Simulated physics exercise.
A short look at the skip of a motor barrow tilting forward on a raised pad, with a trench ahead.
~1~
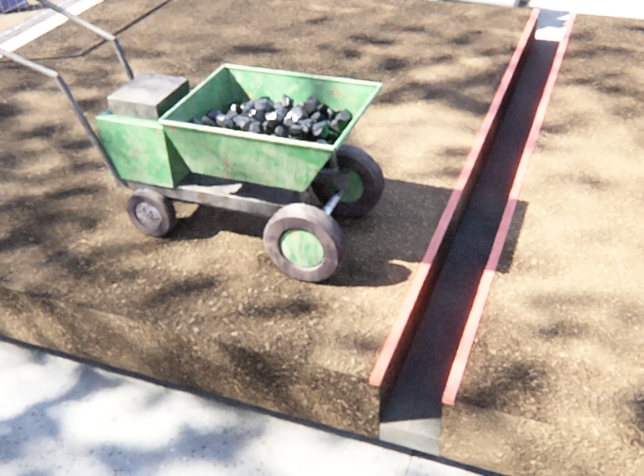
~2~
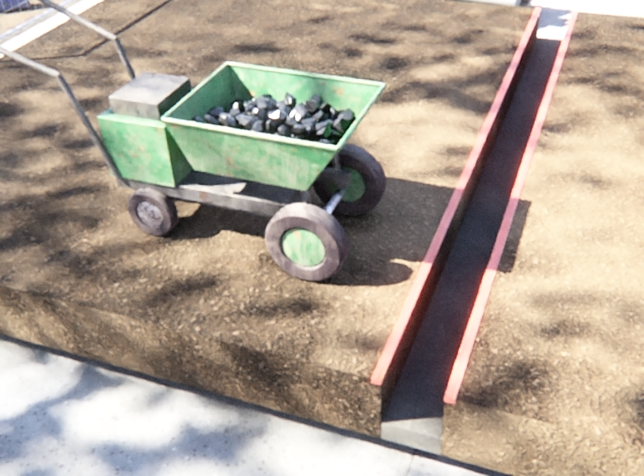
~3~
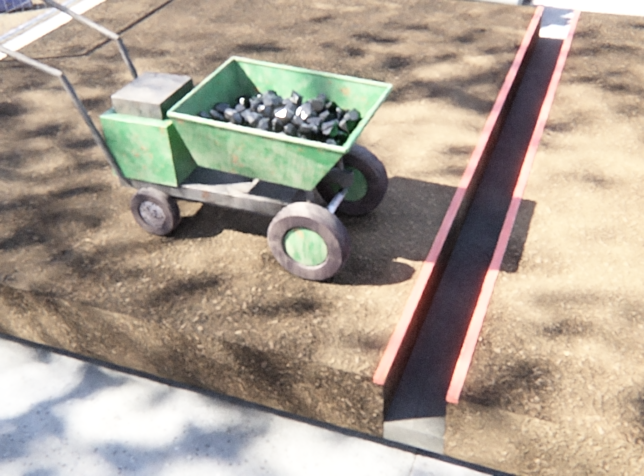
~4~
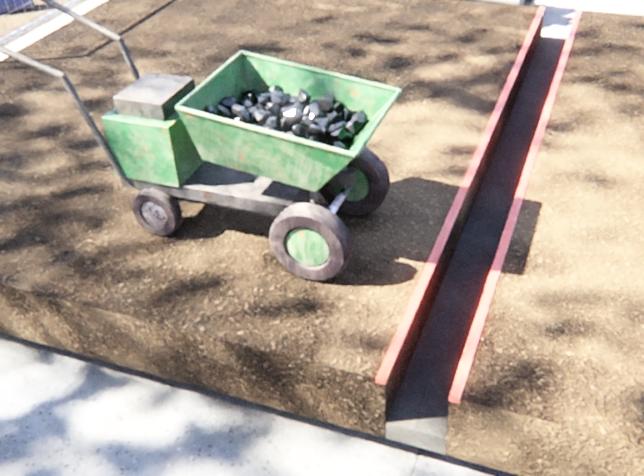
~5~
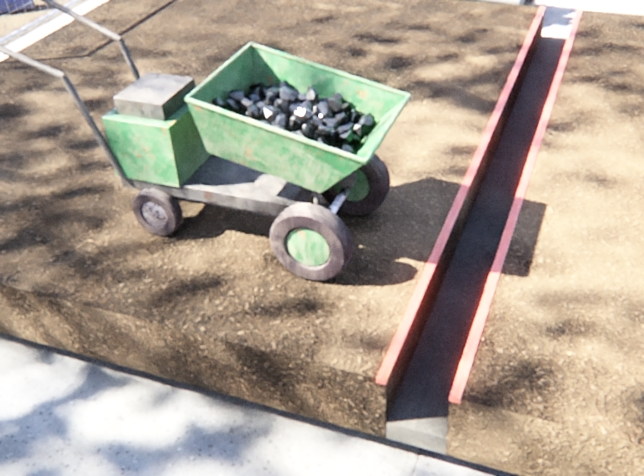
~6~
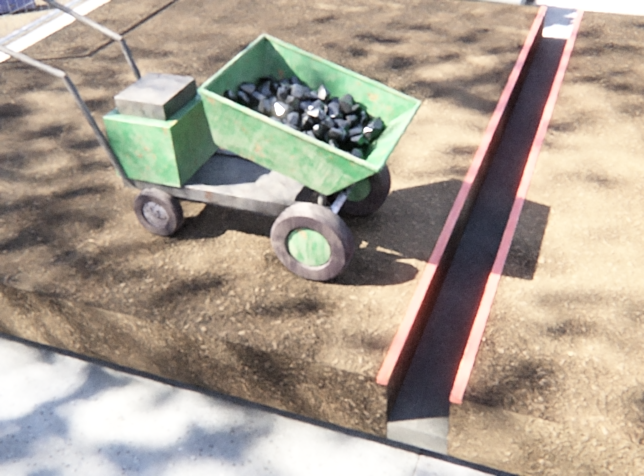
The green skip of a small barrow, loaded with black lumps, sat level at first, then tilted gradually forward to the right while the wheels stayed put beside a narrow red-edged trench.
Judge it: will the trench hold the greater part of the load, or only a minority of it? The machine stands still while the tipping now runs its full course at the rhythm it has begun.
I expect the trench to get most of the load.
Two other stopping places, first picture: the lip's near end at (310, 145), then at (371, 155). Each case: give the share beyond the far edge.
0 % for the first, 60 % for the second.
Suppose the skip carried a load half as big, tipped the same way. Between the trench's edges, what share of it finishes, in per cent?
Close to 70 in a hundred.
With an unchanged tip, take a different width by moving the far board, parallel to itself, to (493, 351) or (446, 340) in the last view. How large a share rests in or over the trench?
In order, some 90 and some 50 percent.
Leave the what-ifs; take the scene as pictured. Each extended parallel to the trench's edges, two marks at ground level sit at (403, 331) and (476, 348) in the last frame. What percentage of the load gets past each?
Roughly 90 and 20 %.
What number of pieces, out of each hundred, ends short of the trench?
0 %.
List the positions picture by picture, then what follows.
In the first frame, lip of the skip at (335, 149), level; top of the load at (273, 123), lumps of coal; first edge of the trench at (396, 332); far edge at (465, 348), the trench under half as wide as the skip, and about as deep as wide.
In the second frame, lip of the skip at (338, 149), level; top of the load at (276, 121).
In the third frame, lip of the skip at (345, 151), tipped barely; top of the load at (282, 120).
In the fourth frame, lip of the skip at (355, 156), tipped a little; top of the load at (268, 122).
In the fifth frame, lip of the skip at (366, 162), tipped a little; top of the load at (265, 113).
In the sixth frame, lip of the skip at (378, 170), tipped clearly; top of the load at (276, 109); first edge of the trench at (403, 331); far edge at (473, 346).
Soon, skip tipped steeply; all in the skip.
A while on, skip tipped right over; nearly all in the skip; a small part in or heaped over the trench; a stray few beyond it; a stray few falling.
Towards the end, skip tipped right over; about a third in the skip; about half in or heaped over the trench; about a quarter beyond it.
Finally, skip tipped right over; a small part in the skip; most in or heaped over the trench; about a quarter beyond it.
